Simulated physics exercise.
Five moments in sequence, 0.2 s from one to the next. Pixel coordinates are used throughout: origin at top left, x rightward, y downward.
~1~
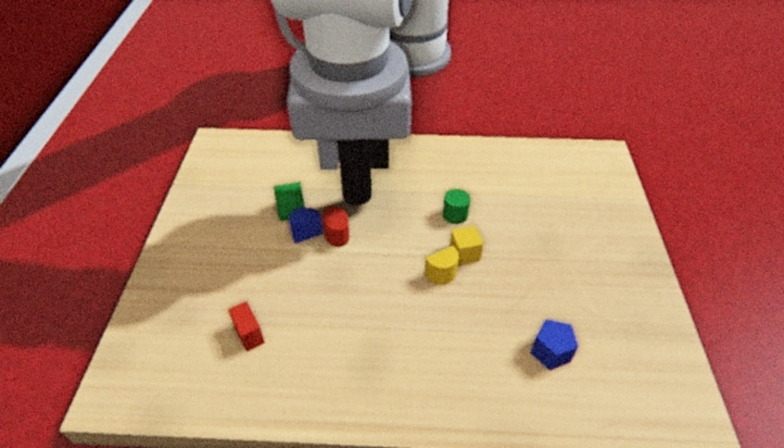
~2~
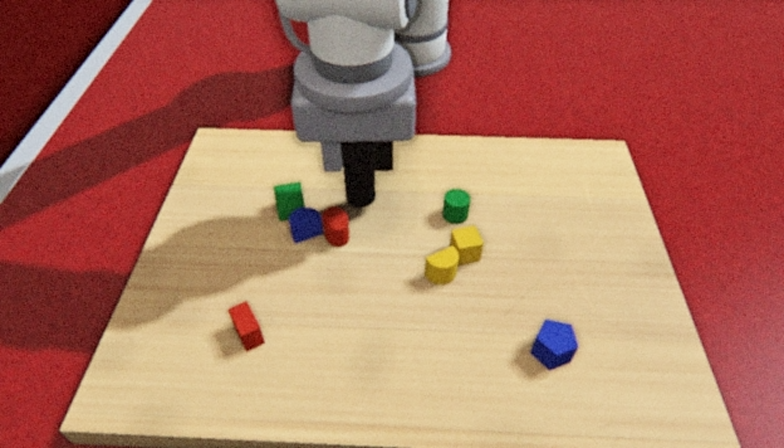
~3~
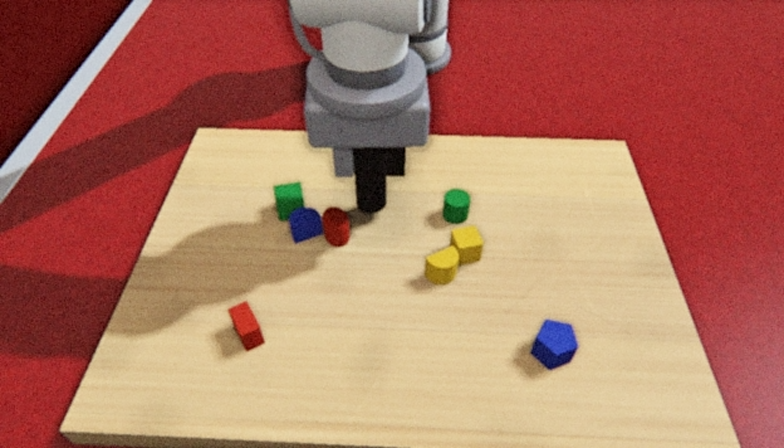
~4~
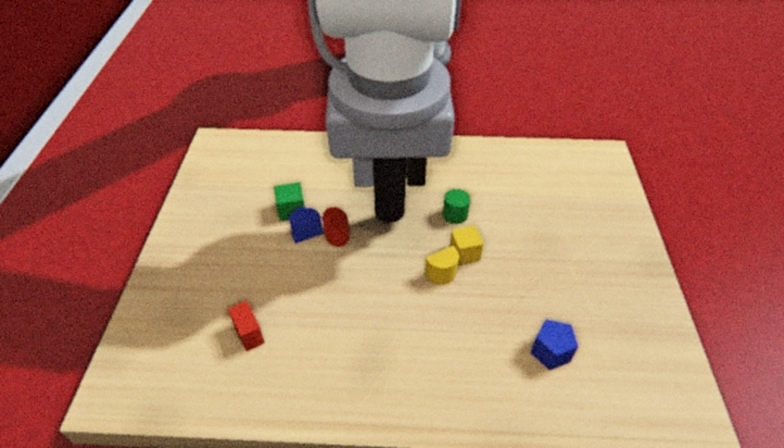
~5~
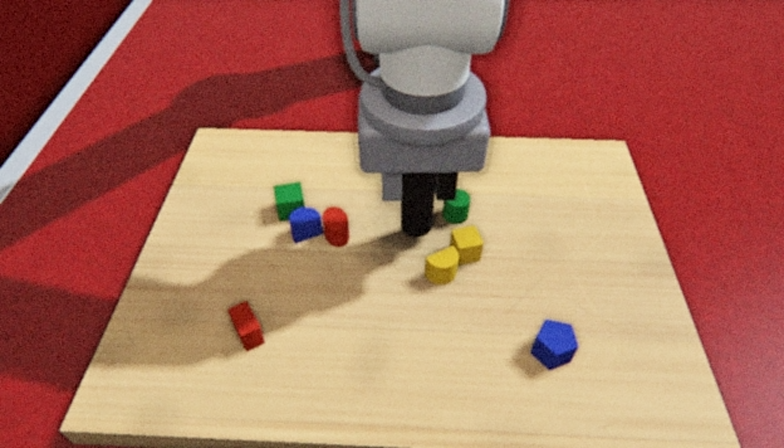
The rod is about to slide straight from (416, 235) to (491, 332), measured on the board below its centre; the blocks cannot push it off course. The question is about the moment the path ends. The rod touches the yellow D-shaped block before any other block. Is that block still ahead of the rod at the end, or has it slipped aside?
Before the rod.
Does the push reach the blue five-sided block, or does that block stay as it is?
It holds its position.
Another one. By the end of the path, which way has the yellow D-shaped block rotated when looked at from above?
It turns clockwise.
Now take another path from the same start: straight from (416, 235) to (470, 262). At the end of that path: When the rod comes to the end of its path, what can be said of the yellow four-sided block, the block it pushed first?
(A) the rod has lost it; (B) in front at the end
Option B.
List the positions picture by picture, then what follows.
The first picture shows tip of the rod (357, 196), middles of tops, yellow D-shaped block (444, 257), yellow four-sided block (467, 236), blue five-sided block (558, 336).
The second picture shows rod (361, 197), nothing pushed.
The third picture shows rod (371, 203), nothing pushed.
The fourth picture shows rod (390, 212), nothing pushed.
The fifth picture shows rod (416, 226), yellow D-shaped block (444, 257), yellow four-sided block (467, 236), blue five-sided block (558, 336).
The first path, step by step. One third of the way, rod (440, 255); yellow D-shaped block (451, 267), turned 10° clockwise.
Two thirds of the way, rod (465, 288); yellow D-shaped block (475, 303), turned 25° clockwise.
At the end, rod (493, 323); yellow D-shaped block (496, 341), turned 40° clockwise; yellow four-sided block unmoved; blue five-sided block unmoved.
